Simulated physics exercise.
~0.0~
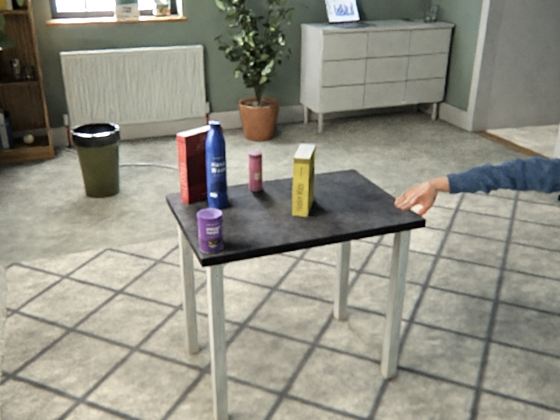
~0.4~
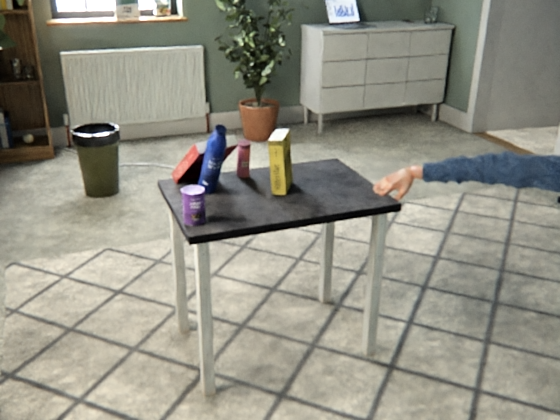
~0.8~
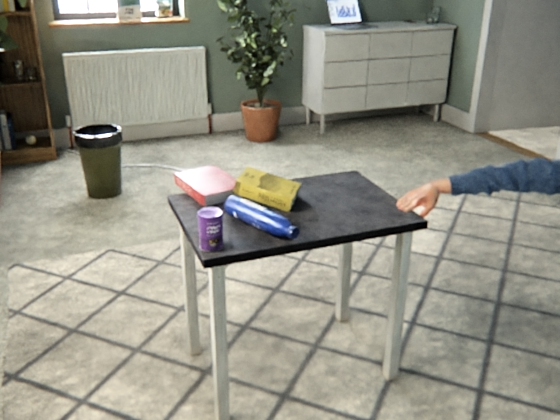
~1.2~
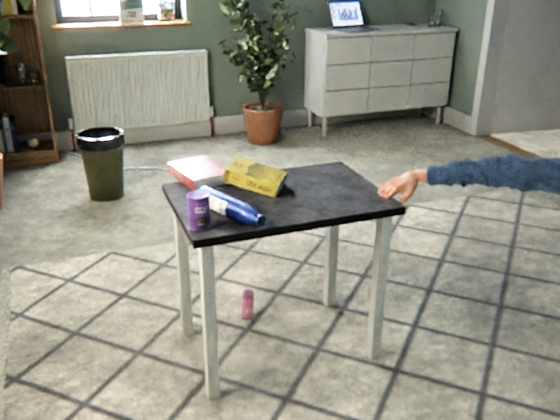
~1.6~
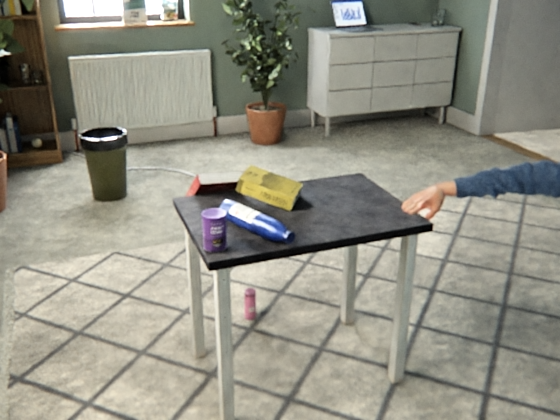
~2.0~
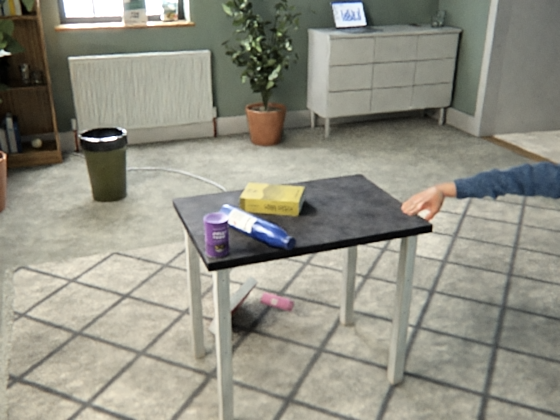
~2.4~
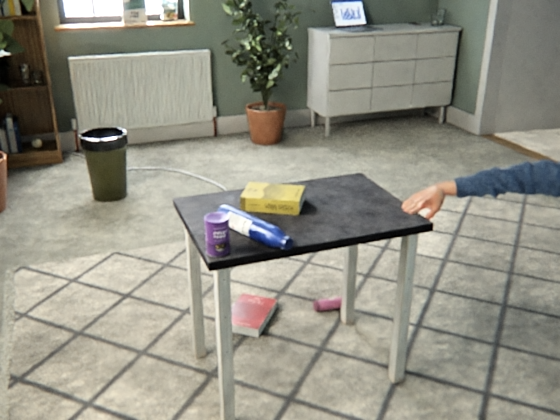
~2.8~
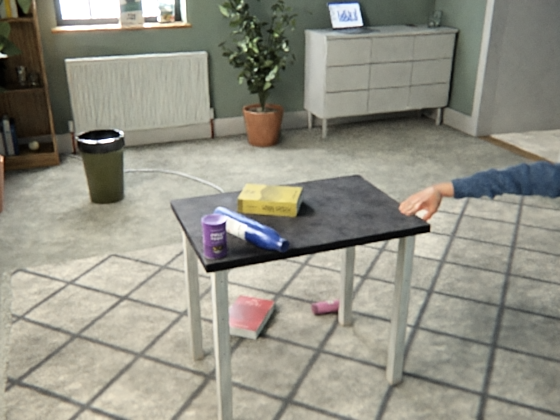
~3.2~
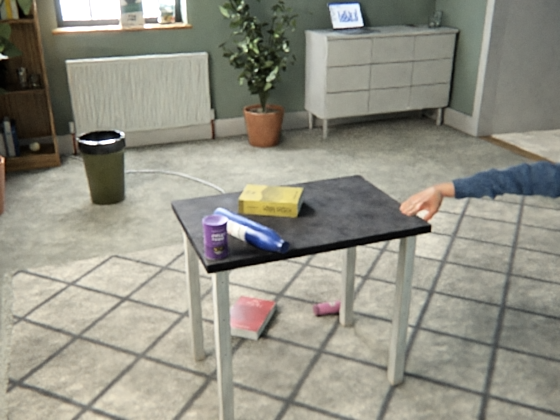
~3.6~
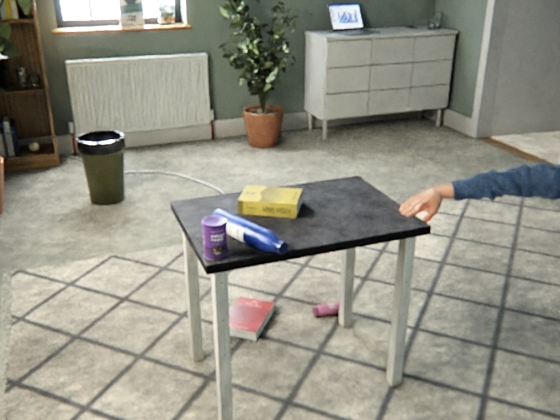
At the start, a red book, a blue bottle, a pink shaker, a yellow book and a purple tin stand on a small dark-topped table, with a hand at its right corner. The table shifts left and away, and the red book, bottle and shaker lean. As it comes back, both books and the bottle topple onto the top, while the shaker drops to the floor. The table moves away and returns once more, and the red book slips off the back. It ends with the purple tin upright beside the fallen bottle and yellow book, the other two lying below.
